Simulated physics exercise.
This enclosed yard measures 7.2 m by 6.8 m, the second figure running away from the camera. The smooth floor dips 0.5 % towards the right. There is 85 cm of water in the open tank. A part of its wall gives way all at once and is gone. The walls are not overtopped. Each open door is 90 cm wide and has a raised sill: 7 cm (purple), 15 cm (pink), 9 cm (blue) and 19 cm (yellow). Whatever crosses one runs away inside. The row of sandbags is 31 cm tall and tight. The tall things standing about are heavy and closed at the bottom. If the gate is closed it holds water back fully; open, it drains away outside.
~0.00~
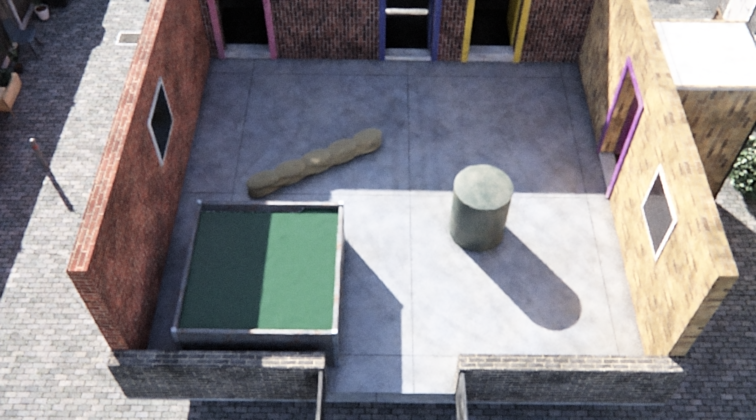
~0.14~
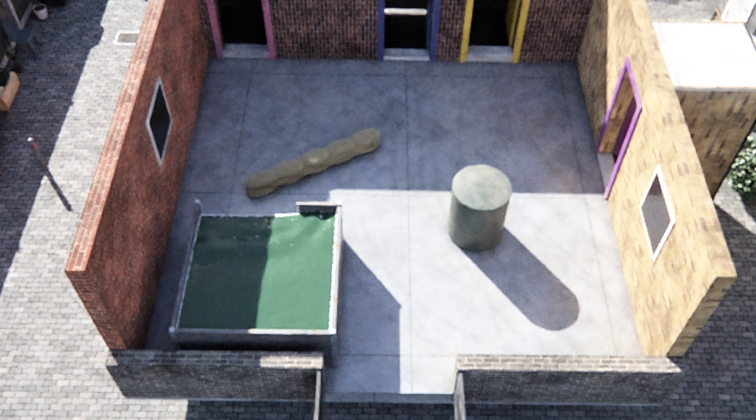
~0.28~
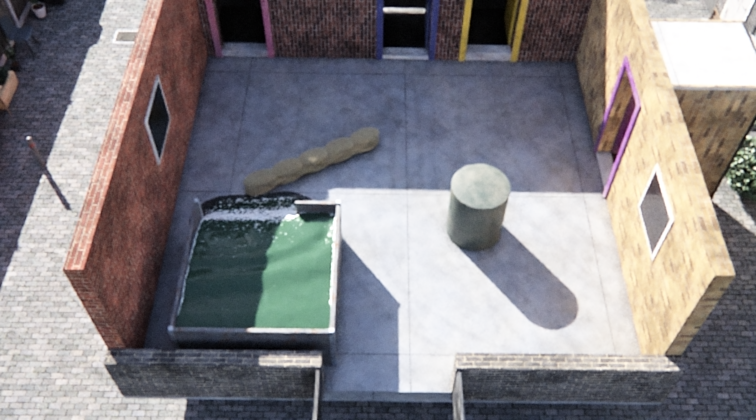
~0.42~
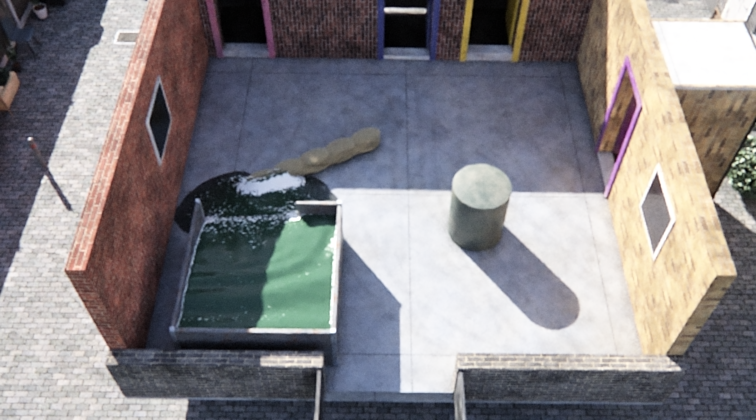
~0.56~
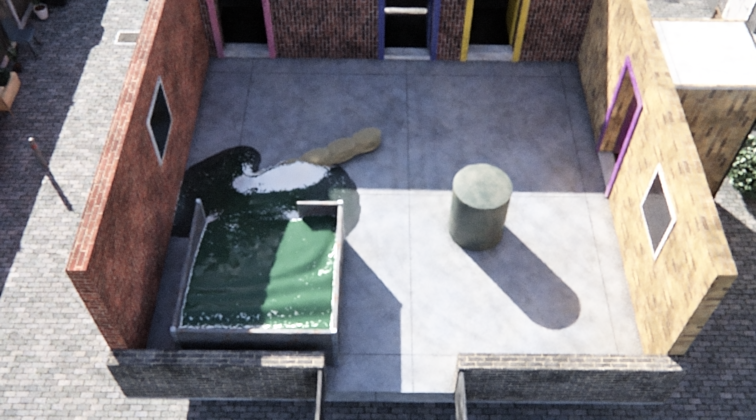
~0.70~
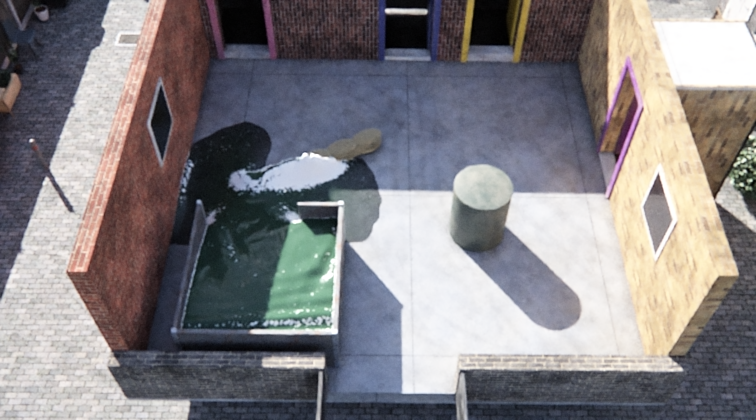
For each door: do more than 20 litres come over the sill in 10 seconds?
The water let in: At the purple door it goes over the limit; at the pink door it passes the limit; at the blue door it stays under the limit; at the yellow door it stays under the limit.
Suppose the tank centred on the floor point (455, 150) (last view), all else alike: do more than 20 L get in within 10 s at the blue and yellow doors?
Against that limit: Blue over, yellow past it.
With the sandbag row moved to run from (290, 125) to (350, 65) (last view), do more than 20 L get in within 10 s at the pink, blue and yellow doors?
Against that limit: Pink above, blue above, yellow not over.
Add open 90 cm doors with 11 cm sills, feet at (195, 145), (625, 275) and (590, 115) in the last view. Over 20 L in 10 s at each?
In that order: Over, under, above.
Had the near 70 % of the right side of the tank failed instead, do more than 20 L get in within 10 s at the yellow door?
Against that limit: Yellow below.
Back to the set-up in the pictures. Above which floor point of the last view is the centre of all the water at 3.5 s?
At about (321, 190).
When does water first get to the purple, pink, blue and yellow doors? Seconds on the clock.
Arrival: Purple 2.2 s, pink 1.2 s, blue 2.8 s, yellow 3.4 s.
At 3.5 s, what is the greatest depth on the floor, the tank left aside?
About 30 cm.
After 1.4 s water covers 30 % of the floor and is deepest (57 cm) near (266, 198); purple door not reached, pink door 5 cm at the sill, 0 L in, blue door not reached, yellow door not reached.
After 2.2 s water covers 55 % of the floor and is deepest (44 cm) near (266, 198); purple door not reached, pink door 42 cm at the sill, 72 L in, blue door not reached, yellow door not reached.
After 3.5 s water covers 70 % of the floor and is deepest (30 cm) near (247, 63); purple door 19 cm at the sill, 61 L in, pink door 29 cm at the sill, 286 L in, blue door 8 cm at the sill, 0 L in, yellow door 4 cm at the sill, 0 L in.
After 6.0 s water covers 80 % of the floor and is deepest (21 cm) near (577, 67); purple door 18 cm at the sill, 156 L in, pink door 15 cm at the sill, 350 L in, blue door 6 cm at the sill, 0 L in, yellow door 8 cm at the sill, 0 L in.
After 10.0 s water covers 90 % of the floor and is deepest (15 cm) near (633, 314); purple door 11 cm at the sill, 241 L in, pink door 7 cm at the sill, 352 L in, blue door 4 cm at the sill, 0 L in, yellow door 11 cm at the sill, 0 L in.
